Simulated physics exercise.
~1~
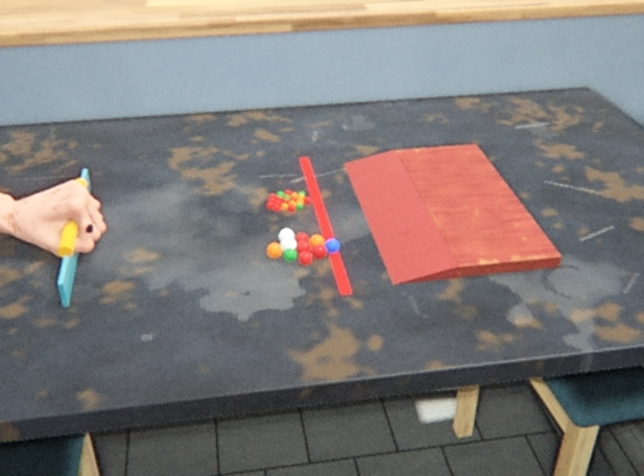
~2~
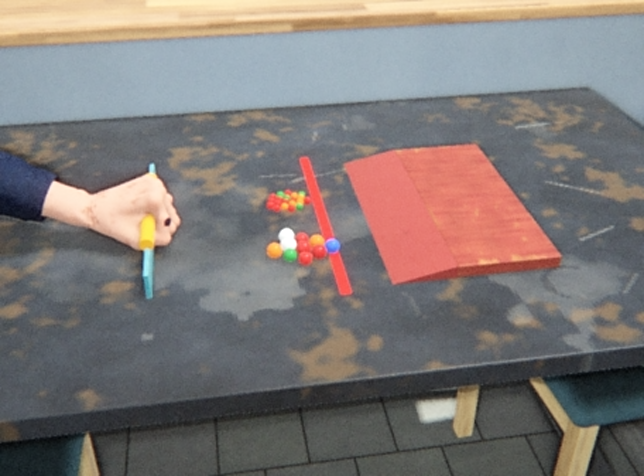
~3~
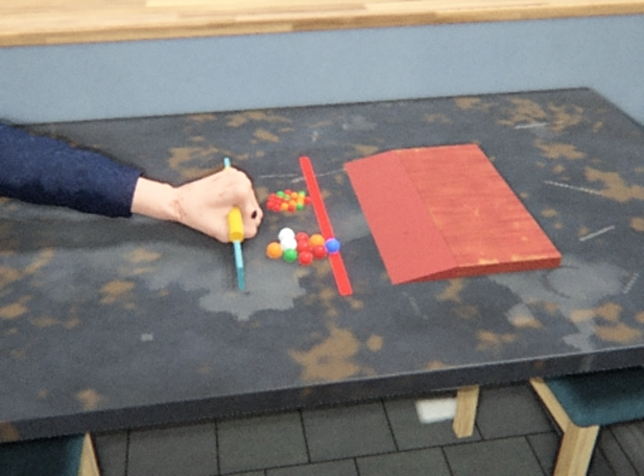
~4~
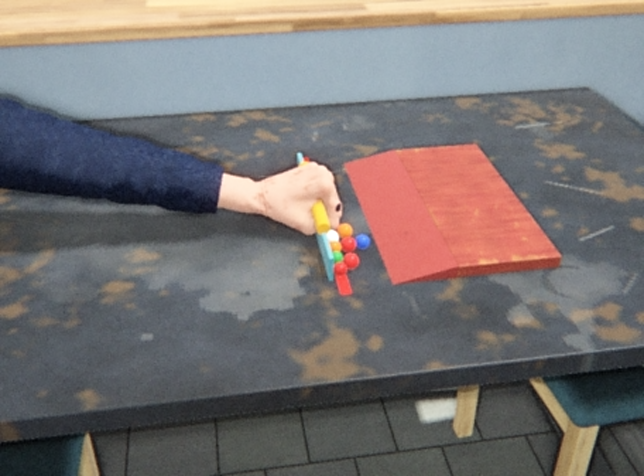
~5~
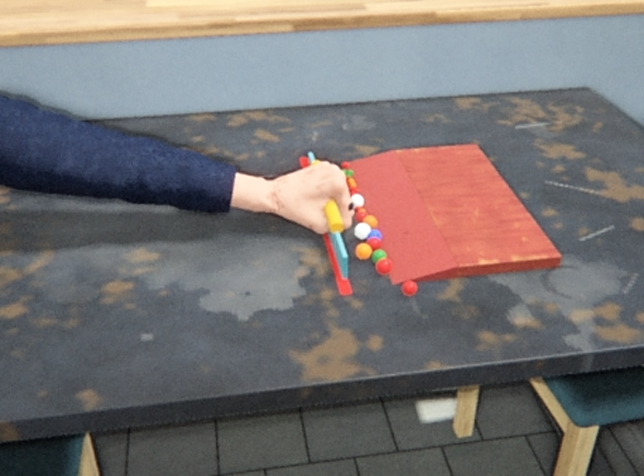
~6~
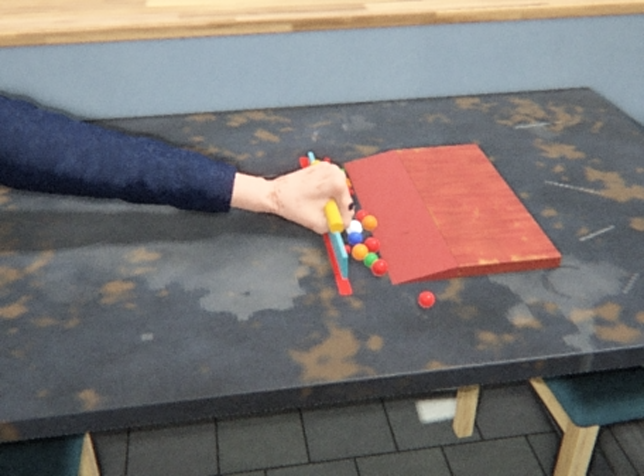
Hand pushing two groups of small colourful balls with a scraper, stopping at red tape, most balls ending short of the ramp.
